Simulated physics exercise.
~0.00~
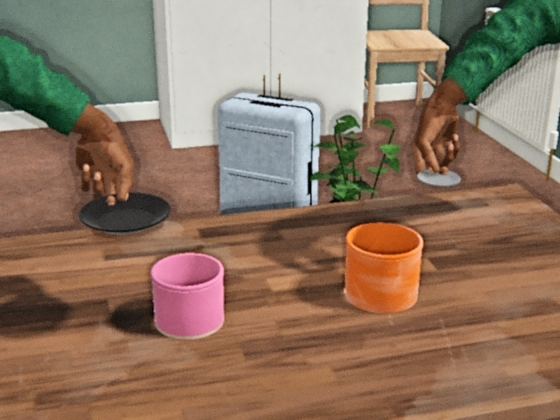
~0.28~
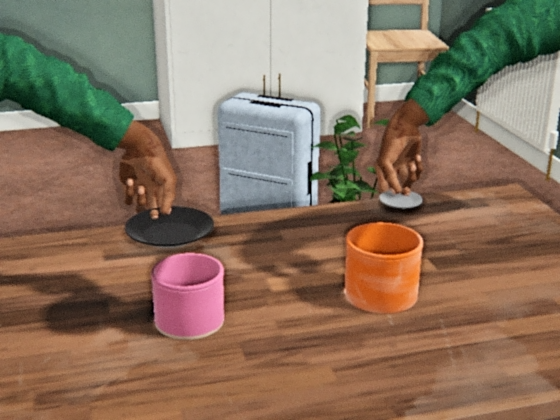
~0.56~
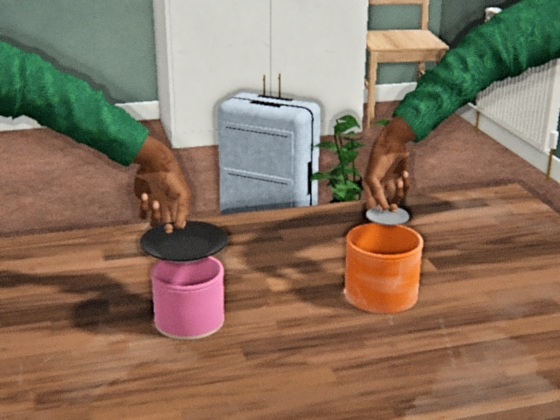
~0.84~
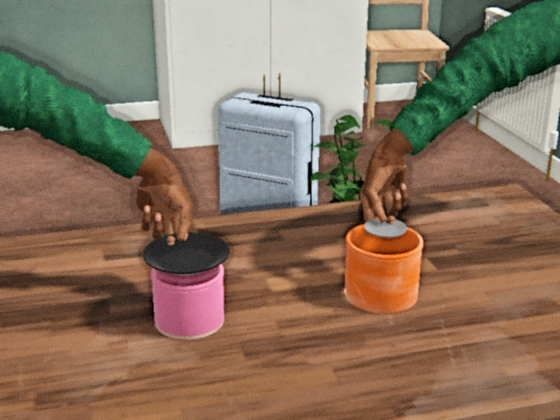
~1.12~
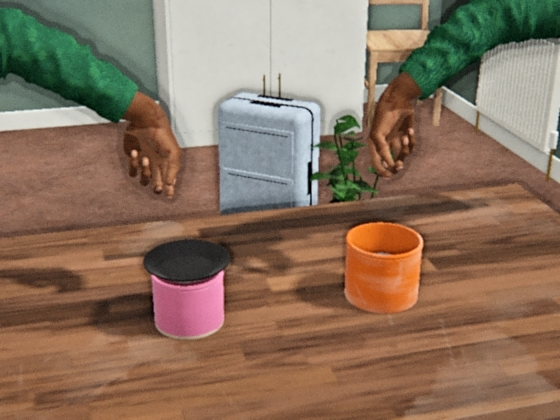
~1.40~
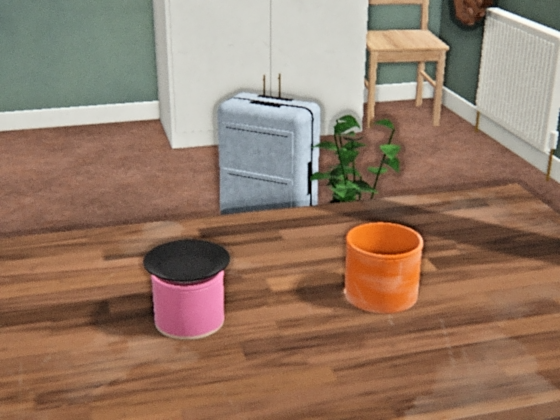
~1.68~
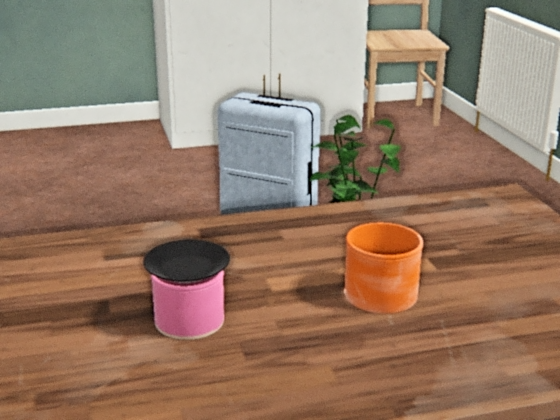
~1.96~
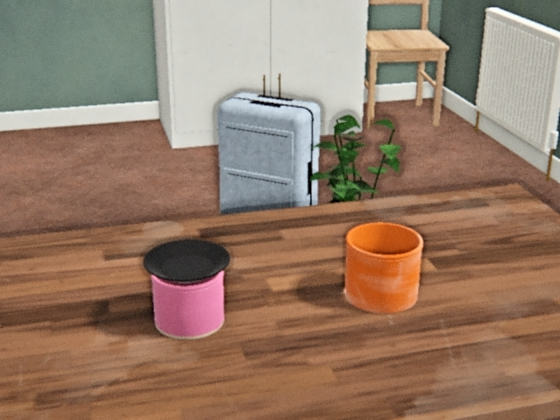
On a wooden table, hands release a black saucer covering the pink jar and a grey plate dropping inside the orange one.
